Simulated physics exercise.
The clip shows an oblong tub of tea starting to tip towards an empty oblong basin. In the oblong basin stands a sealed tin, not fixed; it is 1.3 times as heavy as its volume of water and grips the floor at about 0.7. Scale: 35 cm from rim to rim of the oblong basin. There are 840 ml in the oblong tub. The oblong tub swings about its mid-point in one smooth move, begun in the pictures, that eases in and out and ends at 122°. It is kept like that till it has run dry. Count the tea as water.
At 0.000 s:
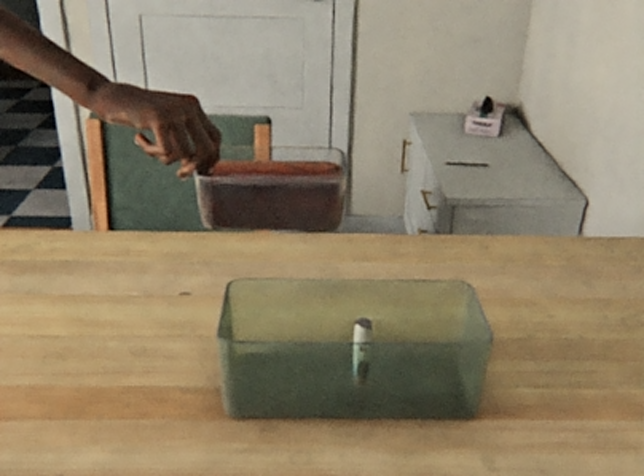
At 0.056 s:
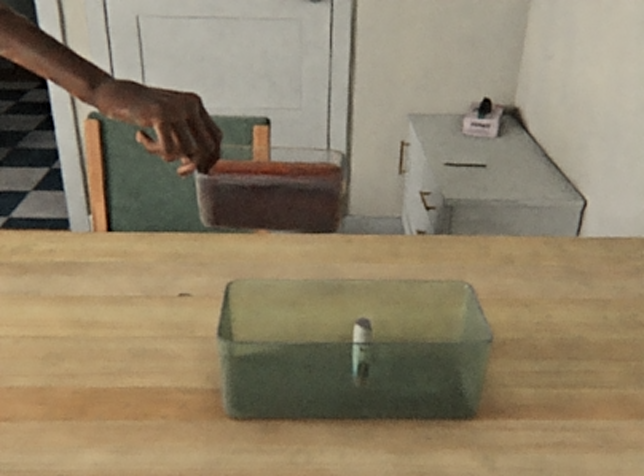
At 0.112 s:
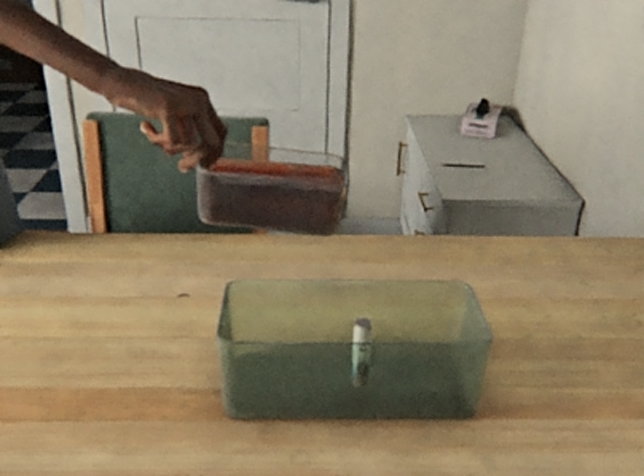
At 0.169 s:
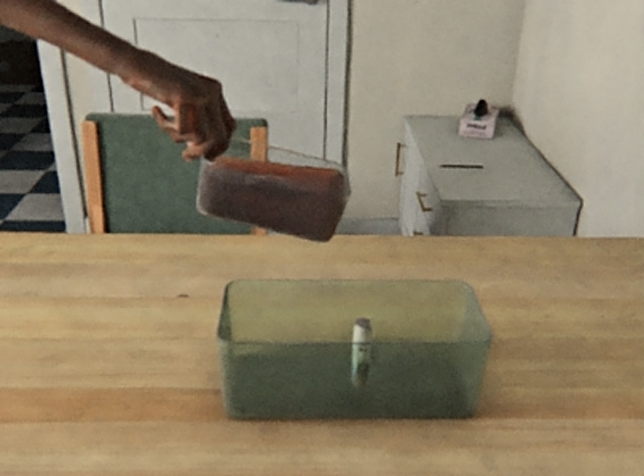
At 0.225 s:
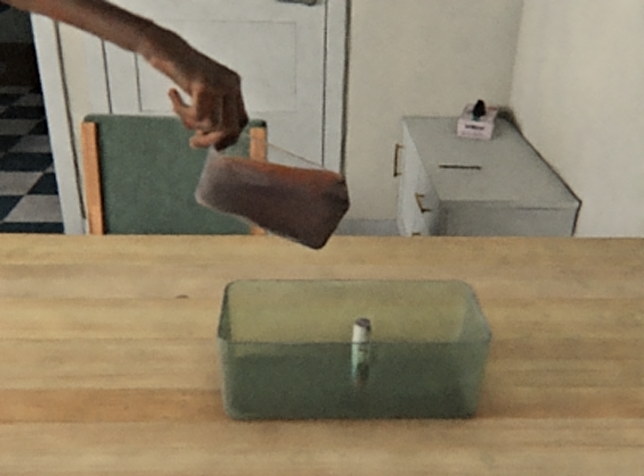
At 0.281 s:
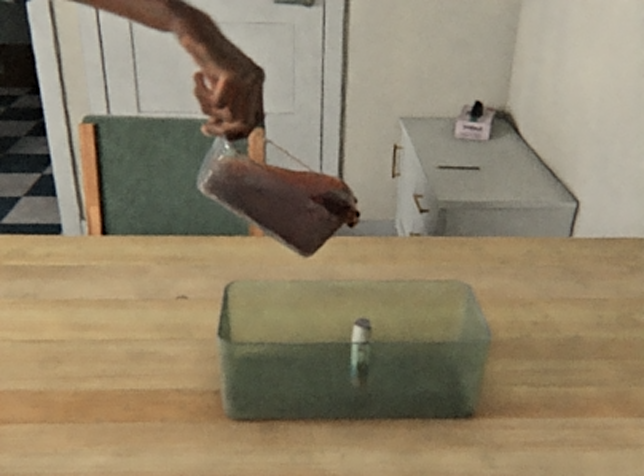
Oblong tub of tea tilting steadily down to the right in a person's hand above an oblong basin on a wooden table.
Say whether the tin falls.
It stays up.
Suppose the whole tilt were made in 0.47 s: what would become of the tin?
Then it goes over.
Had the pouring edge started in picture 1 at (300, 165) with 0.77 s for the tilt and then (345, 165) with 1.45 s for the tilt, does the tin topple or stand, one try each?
First it goes over; then it keeps standing.
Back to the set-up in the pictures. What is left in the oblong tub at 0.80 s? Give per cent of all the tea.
Some 0 per cent.
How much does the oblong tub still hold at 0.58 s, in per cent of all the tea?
Some 5 per cent.
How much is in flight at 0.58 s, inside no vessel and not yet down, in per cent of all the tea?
Some 38 per cent.
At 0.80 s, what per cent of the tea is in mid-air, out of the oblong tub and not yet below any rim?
Some 6 per cent.
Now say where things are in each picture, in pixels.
It leans 0°; its right rim is at (345, 165); the tea meets the walls at (203, 173) and (342, 174); the oblong basin's rim runs from (223, 310) to (482, 312); the tin's top is at (364, 325), in the first frame.
It leans 2°; its right rim is at (345, 167); the tea meets the walls at (203, 172) and (342, 176), in the second frame.
It leans 6°; its right rim is at (347, 173); the tea meets the walls at (204, 170) and (343, 178), in the third frame.
It leans 14°; its right rim is at (348, 182); the tea meets the walls at (206, 169) and (345, 181), in the fourth frame.
It leans 24°; its right rim is at (347, 194); the tea meets the walls at (206, 167) and (344, 185); 2 per cent is over the edge, in the fifth frame.
It leans 36°; its right rim is at (343, 209); the tea meets the walls at (204, 165) and (332, 192); 9 per cent is over the edge, in the sixth frame.
By 0.58 s the tilt is 104° and 5 per cent is still to pour; the tin stands where it began.
By 0.80 s the tilt is 122° and 0 per cent is still to pour; the tin stands where it began.
By 1.02 s the tilt is 122° and 0 per cent is still to pour; the tin stands where it began.
By 1.27 s the tilt is 122° and 0 per cent is still to pour; the tin stands where it began.
At rest the tin stands where it began.
